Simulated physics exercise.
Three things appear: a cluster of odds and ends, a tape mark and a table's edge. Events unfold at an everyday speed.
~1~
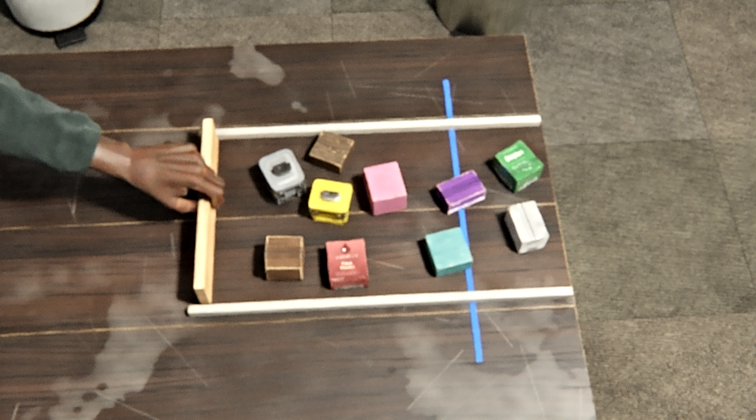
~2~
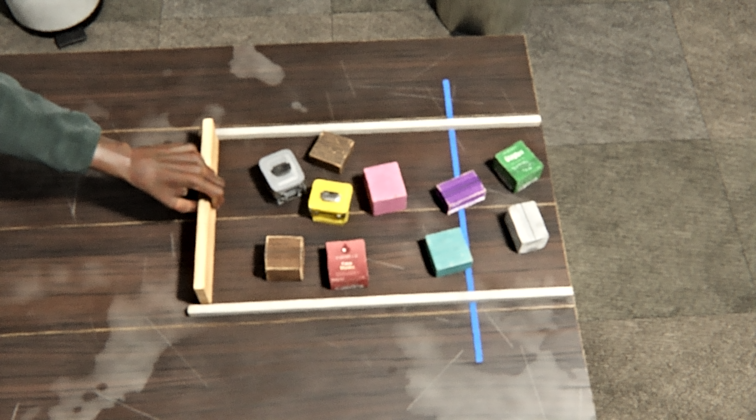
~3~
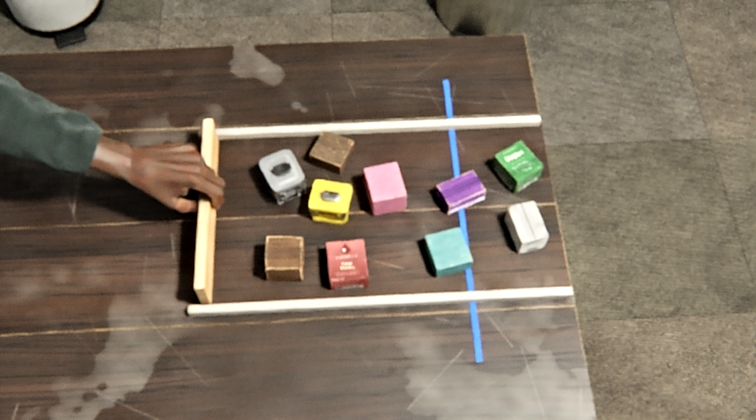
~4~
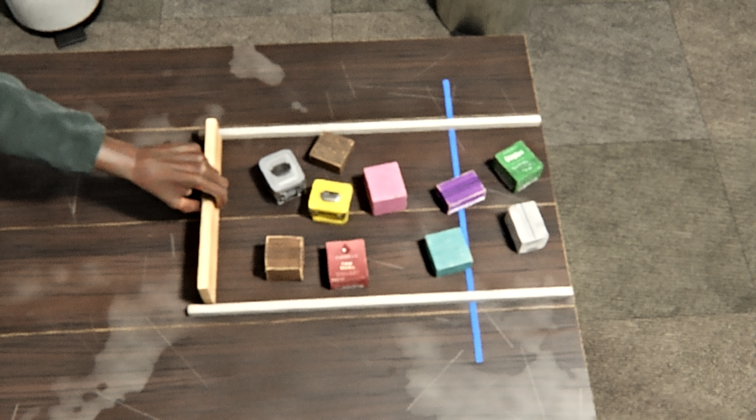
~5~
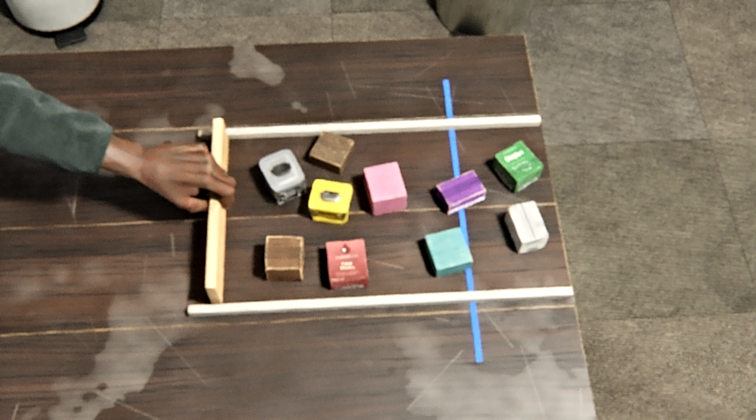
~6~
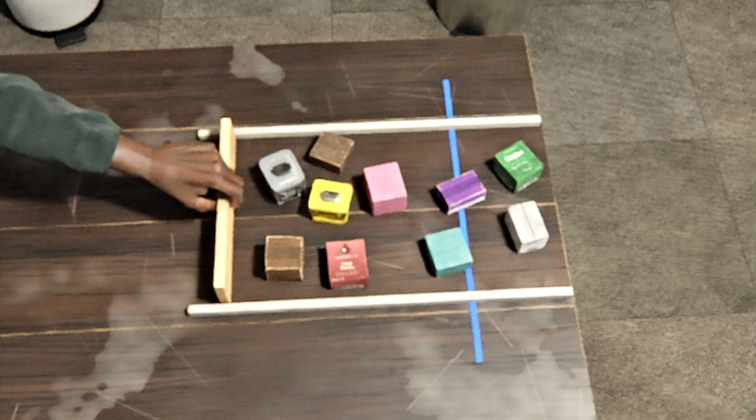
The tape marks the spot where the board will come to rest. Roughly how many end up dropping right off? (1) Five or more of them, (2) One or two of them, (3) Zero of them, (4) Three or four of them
(2) One or two of them.
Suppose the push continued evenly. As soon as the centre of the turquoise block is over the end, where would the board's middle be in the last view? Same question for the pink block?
First near (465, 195), second near (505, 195).
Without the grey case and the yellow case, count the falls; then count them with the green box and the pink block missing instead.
1, then 1.
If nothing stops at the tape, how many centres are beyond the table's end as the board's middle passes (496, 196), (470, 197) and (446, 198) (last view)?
Middles past end - pos 1: 3, pos 2: 3, pos 3: 1.
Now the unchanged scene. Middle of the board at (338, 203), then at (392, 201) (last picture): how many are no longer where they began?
6, then 8.
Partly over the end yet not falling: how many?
Counting them gives 3.
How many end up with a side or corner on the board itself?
Counting them up gives 4.
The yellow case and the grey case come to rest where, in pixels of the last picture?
About (479, 216), and about (475, 172).
Early on, none off yet; green box at rest near (517, 167); white box at rest near (526, 228); purple box at rest near (460, 193).
Finally, the number that fall off is one or two; lost, white box.
